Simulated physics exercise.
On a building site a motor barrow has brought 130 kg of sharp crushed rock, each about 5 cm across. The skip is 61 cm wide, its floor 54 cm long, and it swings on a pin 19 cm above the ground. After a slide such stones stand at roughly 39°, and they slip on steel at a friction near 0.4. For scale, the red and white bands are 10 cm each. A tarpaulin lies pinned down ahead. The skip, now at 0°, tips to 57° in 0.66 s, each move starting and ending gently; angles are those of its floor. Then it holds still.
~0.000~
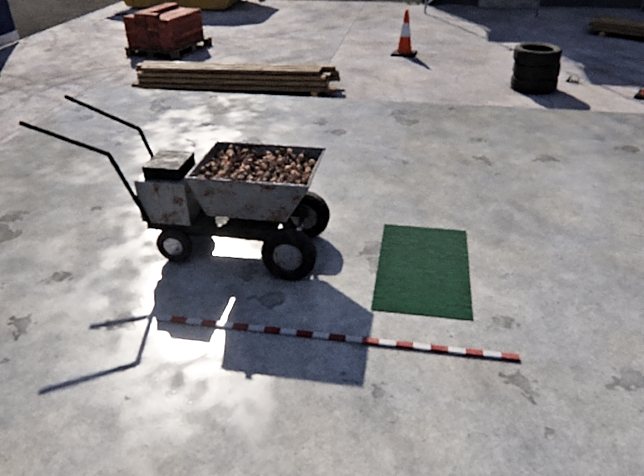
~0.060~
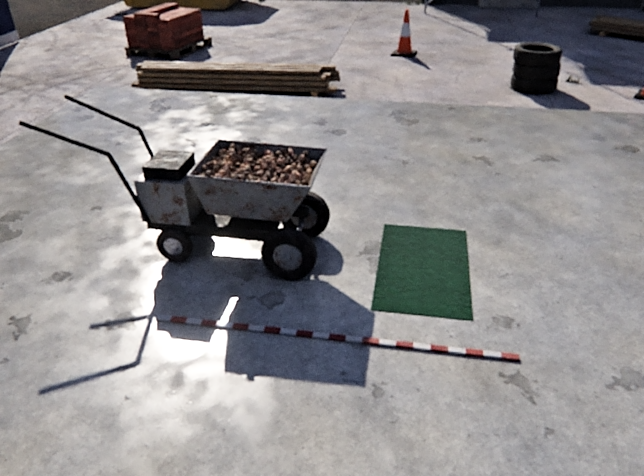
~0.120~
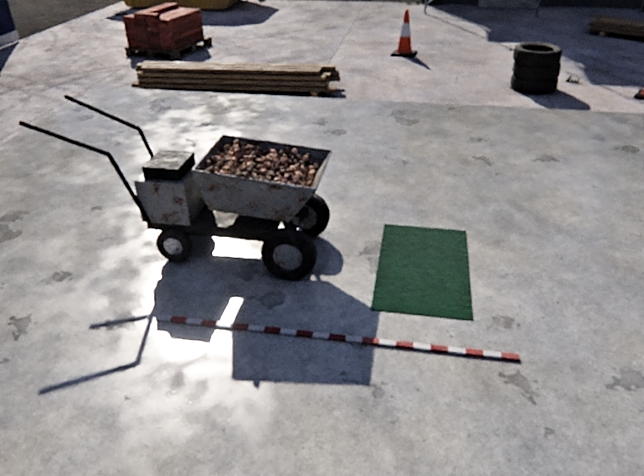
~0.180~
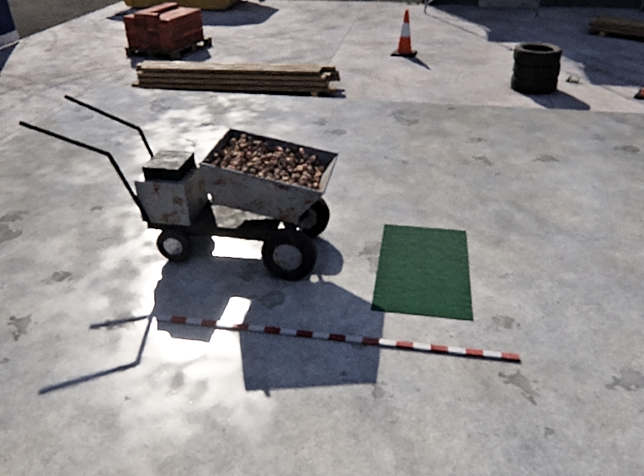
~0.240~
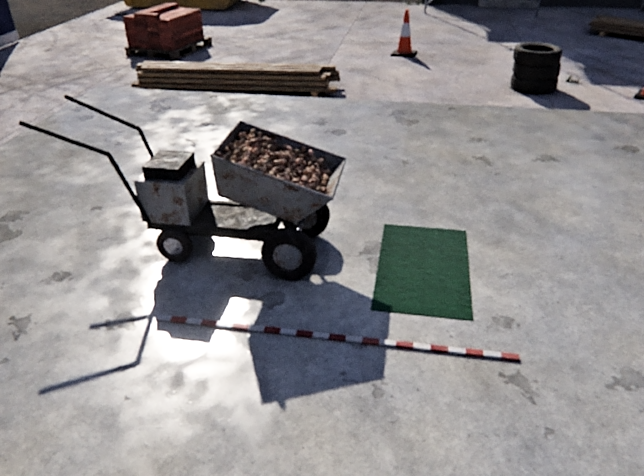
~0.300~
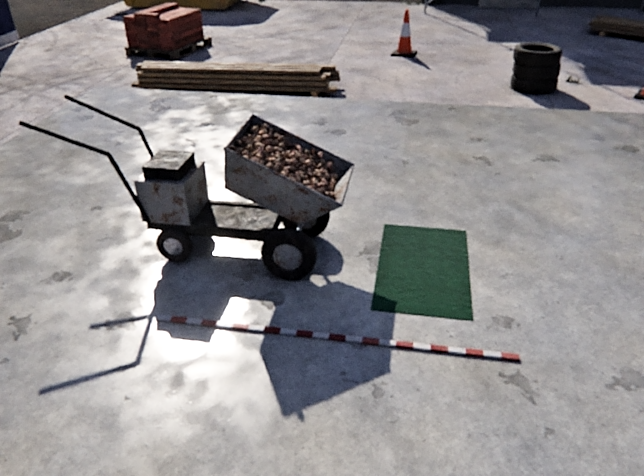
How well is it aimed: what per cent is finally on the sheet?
Roughly 25 per cent ends on the sheet.
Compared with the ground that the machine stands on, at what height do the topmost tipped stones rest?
Some 10 cm above that level.
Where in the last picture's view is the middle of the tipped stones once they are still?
Around (413, 264).
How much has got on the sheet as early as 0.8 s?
About 5 per cent by then.
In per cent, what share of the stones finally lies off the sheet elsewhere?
Near 5 in a hundred.
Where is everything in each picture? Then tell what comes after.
Lip at (309, 187), floor tilted 0°, highest stones at (265, 157), in the first frame.
Lip at (311, 188), floor tilted 1°, highest stones at (244, 156); the stones move at 0.3 m/s on average, in the second frame.
The skip is at 5°, its lip at (316, 190); the top of the load is at (236, 148); the stones move at 0.6 m/s on average, in the third frame.
Lip at (324, 194), floor tilted 10°, highest stones at (240, 142); the stones move at 0.9 m/s on average, in the fourth frame.
The skip is at 17°, its lip at (333, 199); the top of the load is at (244, 138); the stones move at 1.1 m/s on average, in the fifth frame.
The skip is at 25°, its lip at (342, 206); the top of the load is at (254, 132); the stones move at 1.2 m/s on average, in the sixth frame.
After 0.5 s the floor is at 49°; 100 % in the skip; the foremost stones are at (354, 211).
After 0.8 s the floor is at 57°; 95 % in the skip, 1 % short of the sheet, 4 % on the sheet; the foremost stones are at (398, 246).
After 1.1 s the floor is at 57°; 72 % in the skip, 1 % short of the sheet, 27 % on the sheet; the foremost stones are at (466, 278).
After 3.1 s the floor is at 57°; 69 % in the skip, 2 % short of the sheet, 27 % on the sheet, 3 % off the sheet elsewhere; the foremost stones are at (503, 268).
